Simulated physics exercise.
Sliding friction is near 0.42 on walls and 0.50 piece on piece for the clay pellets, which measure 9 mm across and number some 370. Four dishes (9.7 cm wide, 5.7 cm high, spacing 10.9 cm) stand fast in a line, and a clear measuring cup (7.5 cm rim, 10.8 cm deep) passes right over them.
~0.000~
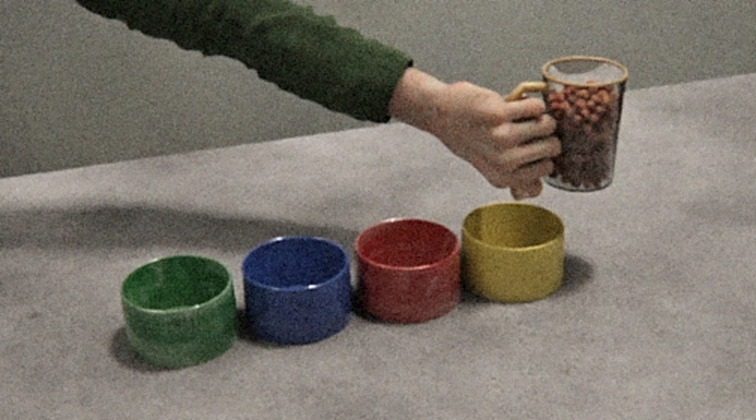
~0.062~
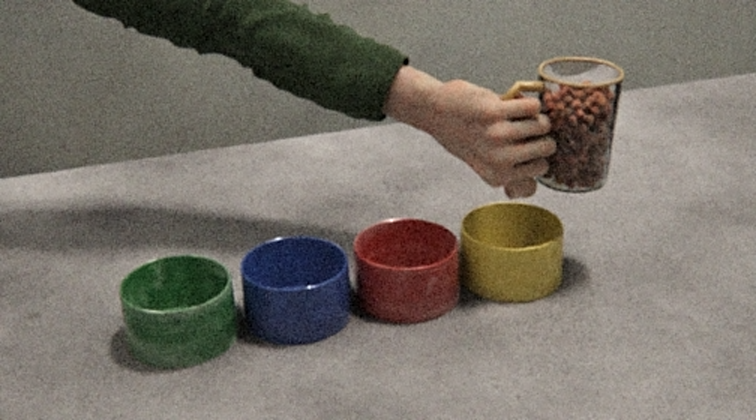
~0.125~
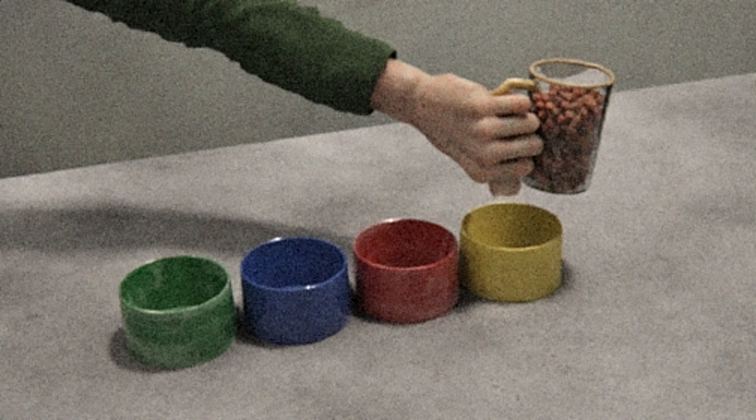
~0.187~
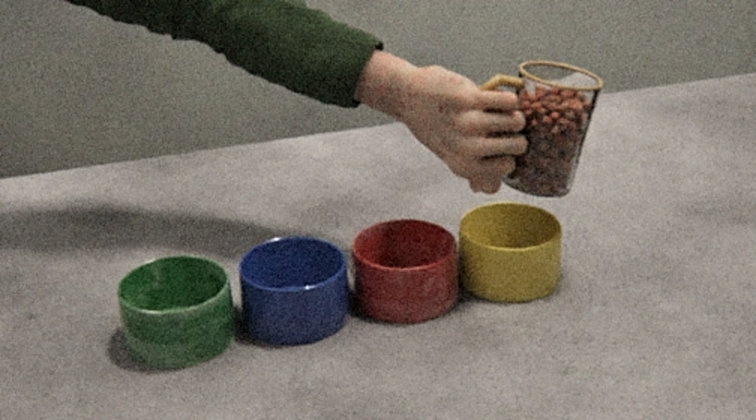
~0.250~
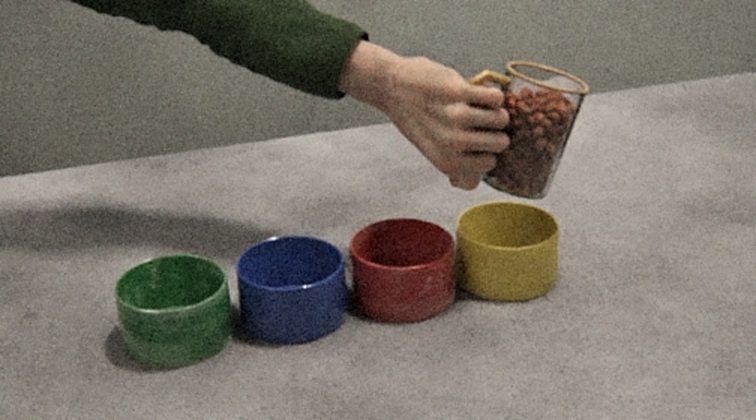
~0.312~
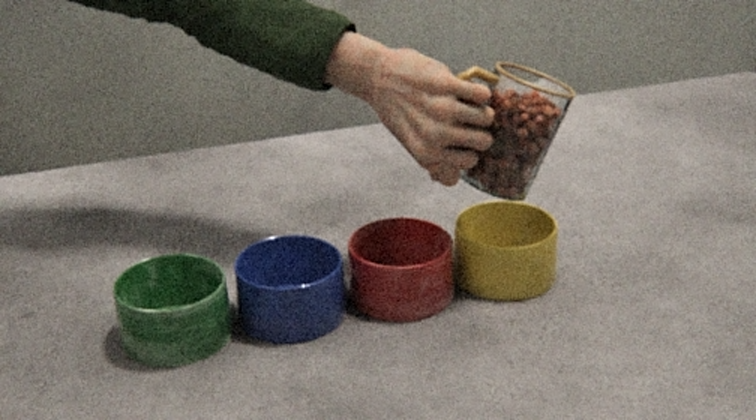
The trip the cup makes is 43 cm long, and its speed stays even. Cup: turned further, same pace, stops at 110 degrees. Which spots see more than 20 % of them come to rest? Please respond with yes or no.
Red no, blue yes, green yes, yellow no, counter no.
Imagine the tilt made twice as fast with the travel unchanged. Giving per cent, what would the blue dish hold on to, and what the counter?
Shares - blue: 20, counter: 10.
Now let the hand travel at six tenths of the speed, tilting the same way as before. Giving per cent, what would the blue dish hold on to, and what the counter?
Shares - blue 20, counter 10.
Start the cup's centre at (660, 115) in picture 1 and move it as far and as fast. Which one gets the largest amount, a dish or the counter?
Largest amount ends at blue.
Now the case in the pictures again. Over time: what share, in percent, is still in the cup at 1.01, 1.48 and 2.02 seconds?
Close to 100, 70 and 20 per cent respectively.
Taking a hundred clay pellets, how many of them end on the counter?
I'd reckon around 10 per cent.
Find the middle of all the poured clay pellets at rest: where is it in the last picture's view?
After settling, the middle sits near (258, 304).
After 1.01 s, tilt 82 degrees; cup holds 100 %.
After 1.48 s, tilt 110 degrees; cup holds 70 %, red 5 %, blue 20 %.
After 2.02 s, tilt 110 degrees; cup holds 20 %, red 5 %, blue 45 %, green 20 %.
In the end, at 3.3 s, red 5 %, blue 45 %, green 40 %, yellow 0 %, counter 10 %.
